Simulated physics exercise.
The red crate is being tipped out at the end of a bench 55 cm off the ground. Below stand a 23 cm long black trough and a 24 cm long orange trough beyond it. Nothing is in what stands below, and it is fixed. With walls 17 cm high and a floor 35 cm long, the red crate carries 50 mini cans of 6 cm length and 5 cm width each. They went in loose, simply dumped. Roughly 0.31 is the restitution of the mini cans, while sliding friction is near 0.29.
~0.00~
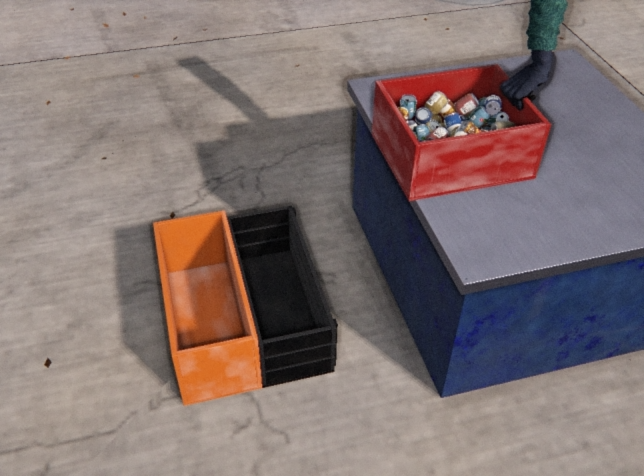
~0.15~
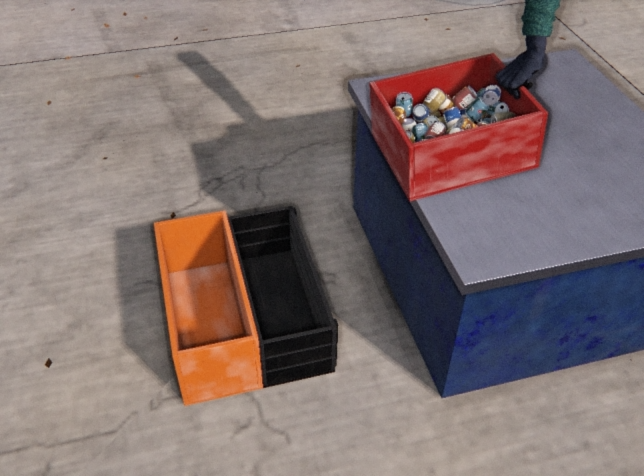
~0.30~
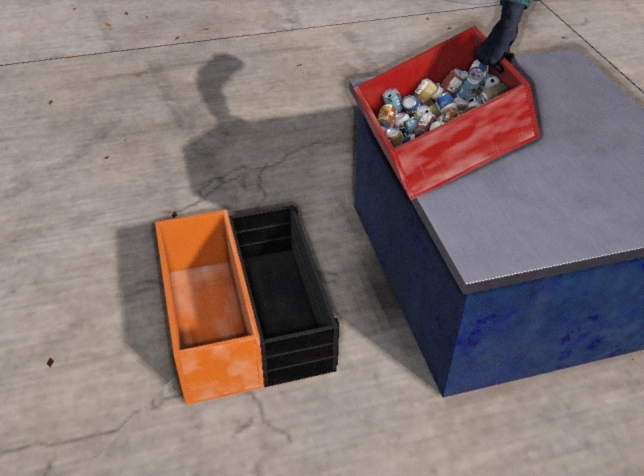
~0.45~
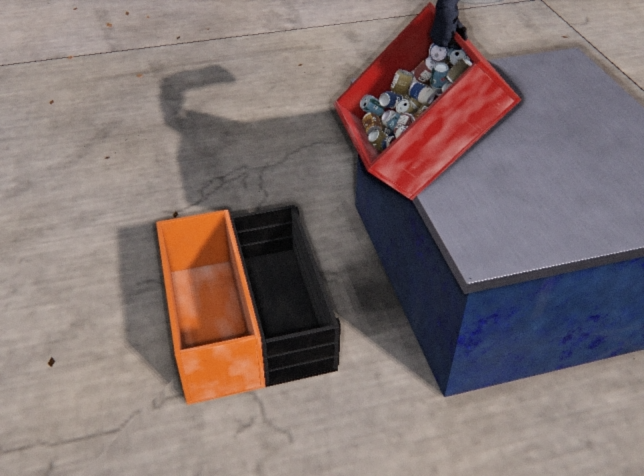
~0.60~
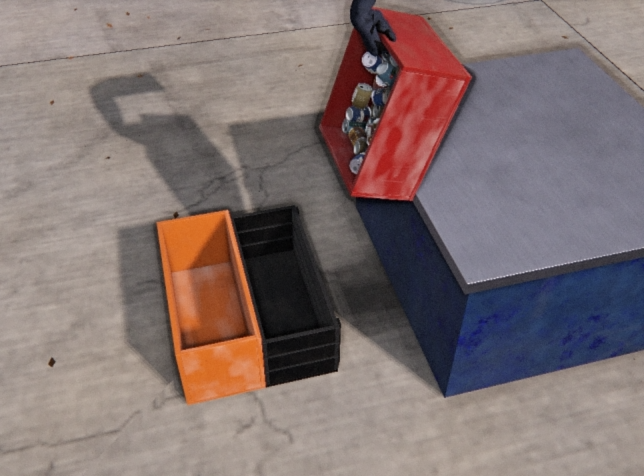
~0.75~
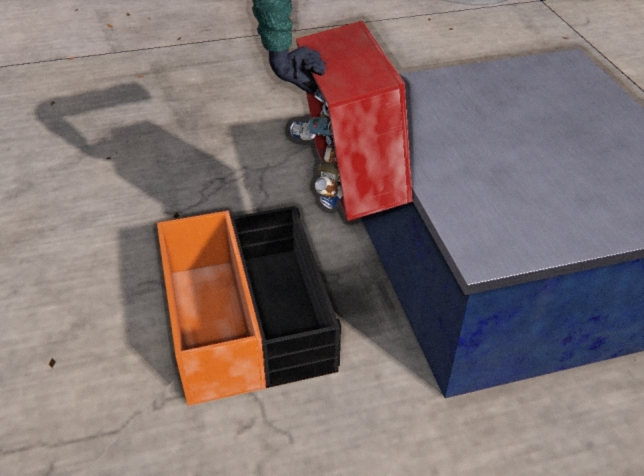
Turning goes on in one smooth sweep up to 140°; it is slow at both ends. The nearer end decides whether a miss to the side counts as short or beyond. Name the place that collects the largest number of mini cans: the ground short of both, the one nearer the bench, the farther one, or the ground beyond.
The place with the most is: First.
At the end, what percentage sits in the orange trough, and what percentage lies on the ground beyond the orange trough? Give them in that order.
It works out to roughly 10 per cent and 0 per cent, in that order.
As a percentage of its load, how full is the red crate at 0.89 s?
Around 60 in a hundred is still inside.
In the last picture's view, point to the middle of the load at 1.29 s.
Roughly at pixel (287, 301).
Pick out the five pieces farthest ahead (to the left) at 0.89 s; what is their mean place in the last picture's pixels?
Roughly at (264, 216).
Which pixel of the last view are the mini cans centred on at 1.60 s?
Somewhere near (280, 303) in pixels.
After 0.89 s, tilt 120°; 31 still in the red crate and 19 in the air.
After 1.06 s, tilt 137°; 7 still in the red crate, 15 in the black trough, 2 in the orange trough and 26 in the air.
After 1.29 s, tilt 140°; 40 in the black trough, 4 in the orange trough, 1 on the ground short of the black trough and 5 in the air.
When it is over (at 1.60 s), 42 in the black trough, 4 in the orange trough, 3 on the ground short of the black trough and 1 on the ground beyond the orange trough.
